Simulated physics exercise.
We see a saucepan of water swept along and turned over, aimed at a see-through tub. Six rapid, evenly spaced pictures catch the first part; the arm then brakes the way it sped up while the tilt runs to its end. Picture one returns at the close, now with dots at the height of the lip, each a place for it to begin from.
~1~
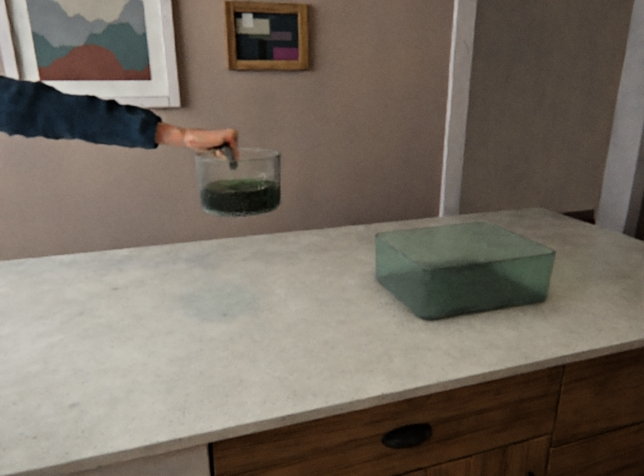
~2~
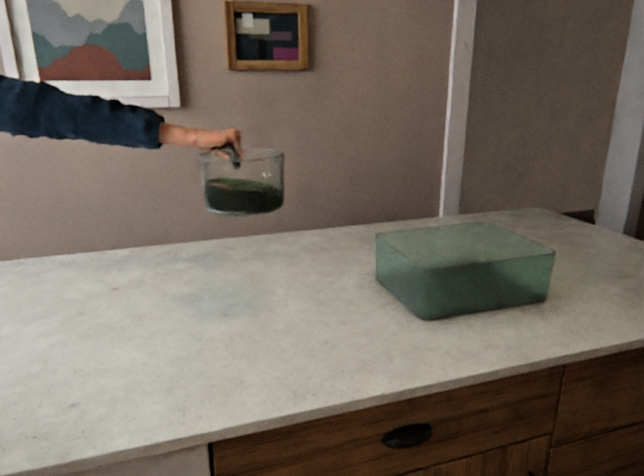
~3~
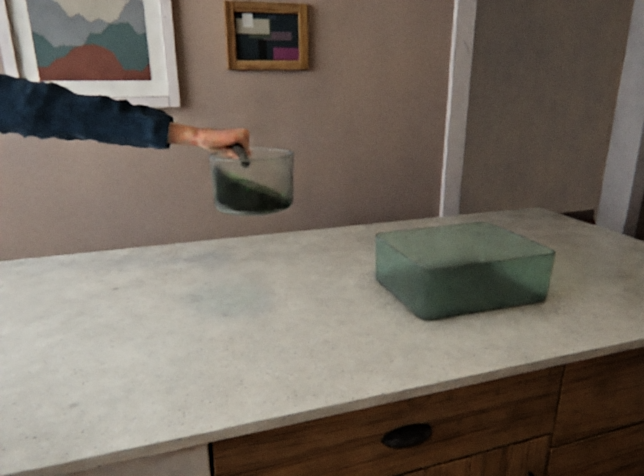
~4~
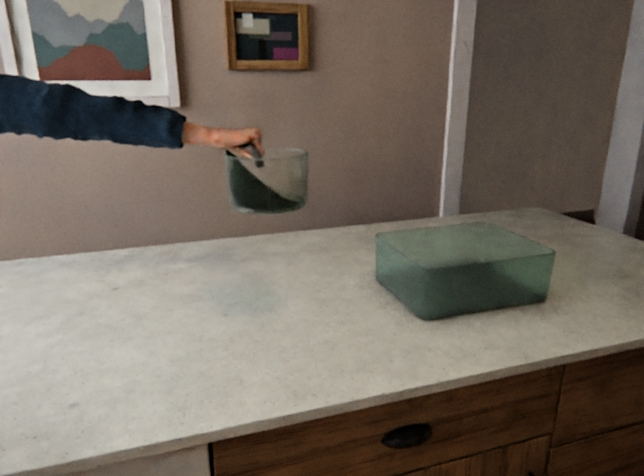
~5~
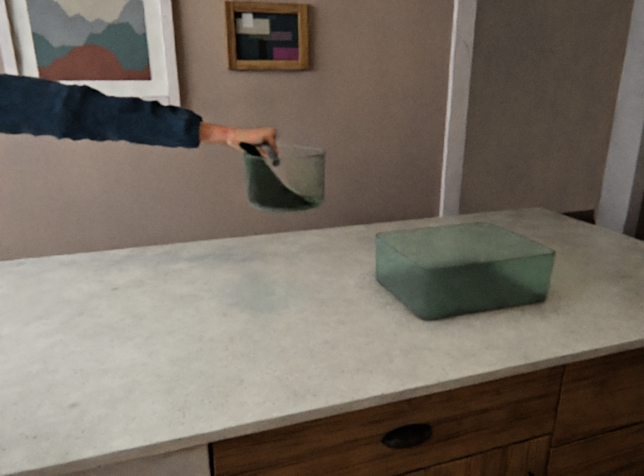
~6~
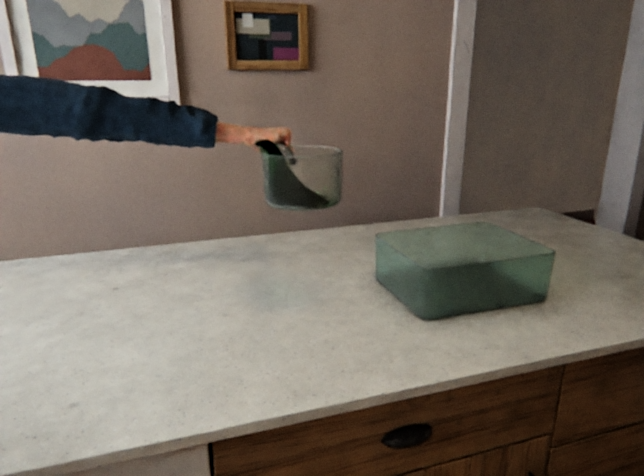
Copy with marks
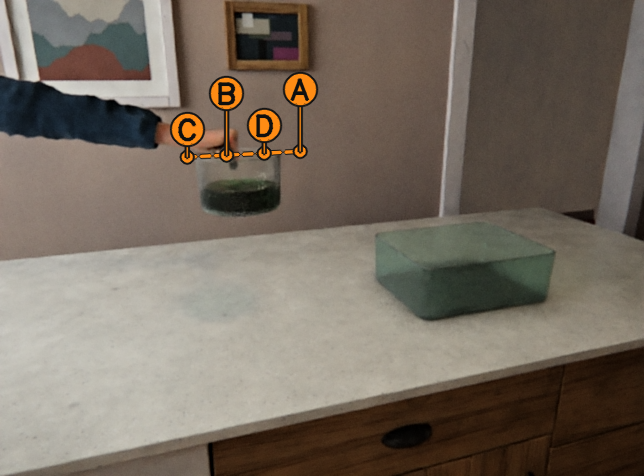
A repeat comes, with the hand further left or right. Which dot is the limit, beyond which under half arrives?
A is the one.
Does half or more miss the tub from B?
Yes.
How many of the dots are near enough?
One of them.
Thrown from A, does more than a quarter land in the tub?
Yes, clearly.
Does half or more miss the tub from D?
Yes.
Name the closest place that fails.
D.
On the marked copy, A at (300, 151); B at (226, 155); C at (187, 157); D at (264, 153).
For place A, about 77 % lands in the tub, 16 % falls short and 7 % goes beside or beyond.
For place B, about 2 % lands in the tub, 98 % falls short.
For place C, about 1 % lands in the tub, 99 % falls short.
For place D, about 27 % lands in the tub, 71 % falls short.
